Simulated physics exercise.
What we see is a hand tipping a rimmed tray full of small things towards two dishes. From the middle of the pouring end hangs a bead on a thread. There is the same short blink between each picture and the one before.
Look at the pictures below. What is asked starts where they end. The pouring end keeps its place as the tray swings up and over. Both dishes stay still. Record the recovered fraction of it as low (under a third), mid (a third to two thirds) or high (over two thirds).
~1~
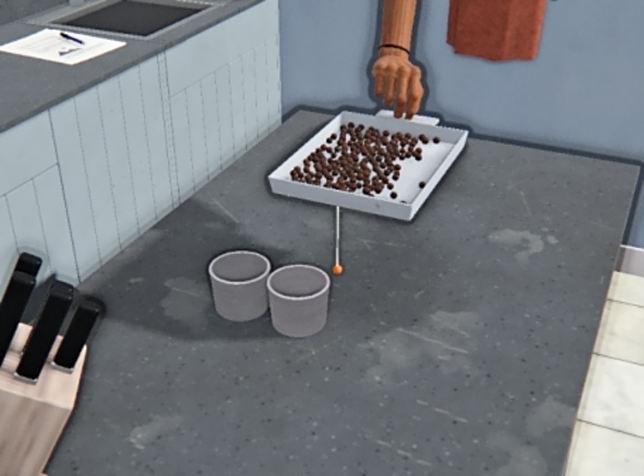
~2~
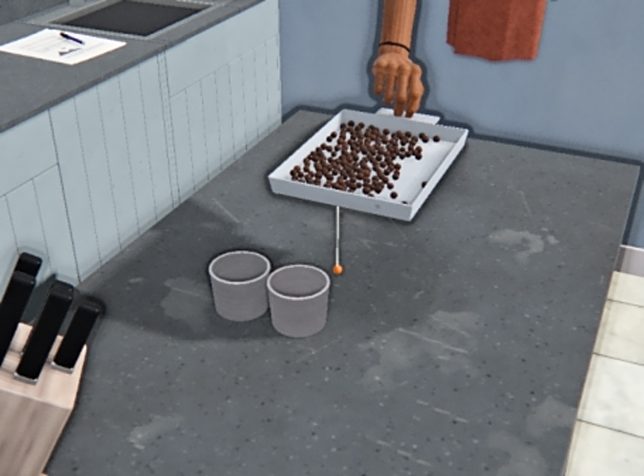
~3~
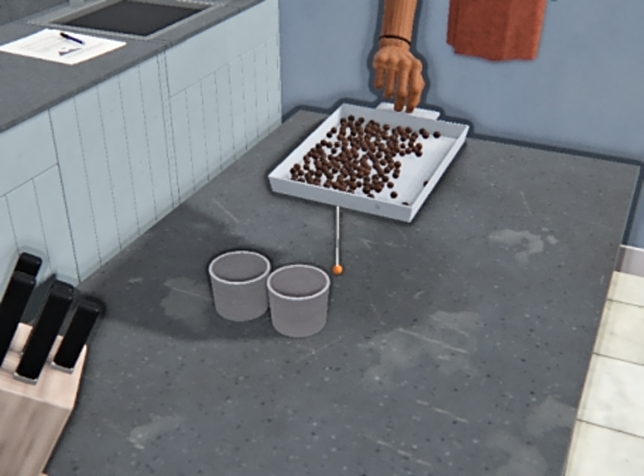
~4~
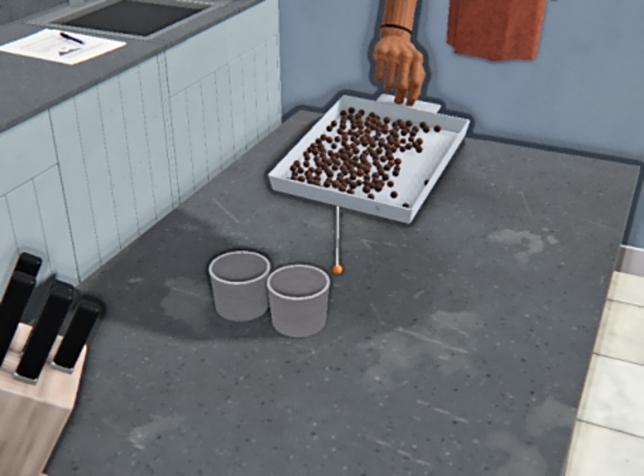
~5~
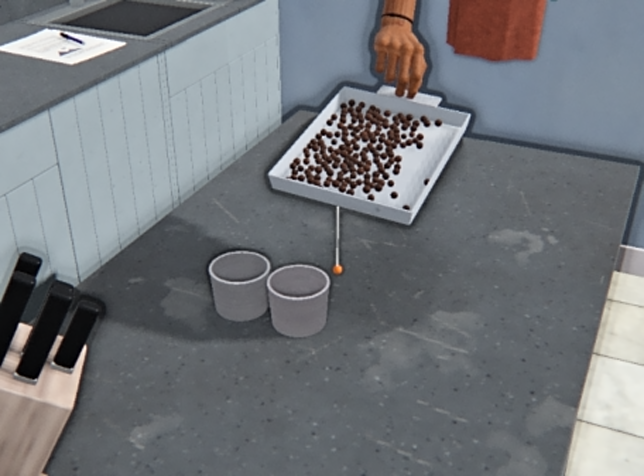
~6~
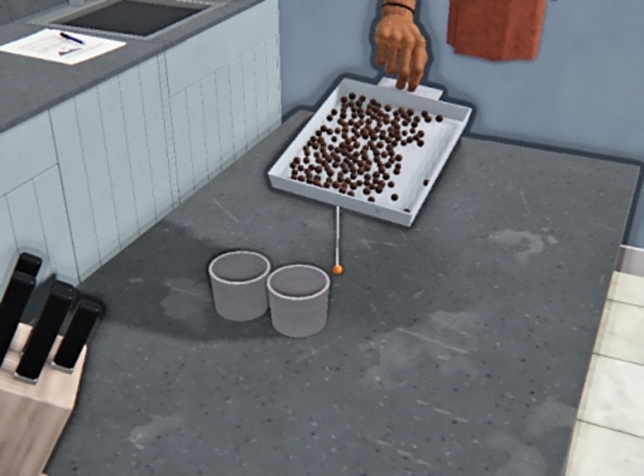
Recovered fraction: Low.
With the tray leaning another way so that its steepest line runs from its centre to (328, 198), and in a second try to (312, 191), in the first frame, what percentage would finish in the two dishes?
40 % and 70 %.
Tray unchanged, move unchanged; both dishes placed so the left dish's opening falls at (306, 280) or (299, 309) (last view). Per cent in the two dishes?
I'd expect some 30 percent, and then some 0 percent.
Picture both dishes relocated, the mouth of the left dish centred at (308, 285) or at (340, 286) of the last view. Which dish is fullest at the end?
Run 1: The one on the right side. Run 2: The one on the right side.
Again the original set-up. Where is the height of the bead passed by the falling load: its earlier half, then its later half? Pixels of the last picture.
Around (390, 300), followed by around (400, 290).
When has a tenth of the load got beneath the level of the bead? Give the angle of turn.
At roughly 80°.
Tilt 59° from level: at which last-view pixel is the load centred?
Near the pixel (375, 183).
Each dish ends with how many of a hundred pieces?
Left dish: Roughly 0 per cent; right dish: Roughly 0 per cent.
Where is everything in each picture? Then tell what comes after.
In the first picture, corners of the pouring end near (273, 176) and (410, 204), level; middle of the load near (356, 159), chocolate balls; left dish near (226, 298); right dish near (286, 313); bead on its thread near (337, 270).
In the second picture, corners of the pouring end near (273, 176) and (410, 204), level; middle of the load near (356, 158).
In the third picture, corners of the pouring end near (273, 175) and (410, 205), tipped barely, lowest at the right corner; middle of the load near (356, 155).
In the fourth picture, corners of the pouring end near (273, 174) and (410, 208), tipped a little, lowest at the right corner; middle of the load near (356, 151).
In the fifth picture, corners of the pouring end near (273, 173) and (410, 210), tipped a little, lowest at the right corner; middle of the load near (356, 147).
In the sixth picture, corners of the pouring end near (273, 172) and (410, 212), tipped a little, lowest at the right corner; middle of the load near (357, 145), near two thirds on the move; left dish near (226, 298); right dish near (286, 313).
Shortly afterwards, tray tipped steeply; all but a few on the tray; only a few outside both; only a few in the air.
Next, tray tipped right over; a little on the tray; the bulk outside both; a little in the air.
Some moments later, tray tipped past a quarter turn; the whole lot outside both.
In the end, tray tipped past a quarter turn; none at all in the right dish; none at all in the left dish; the whole lot outside both.
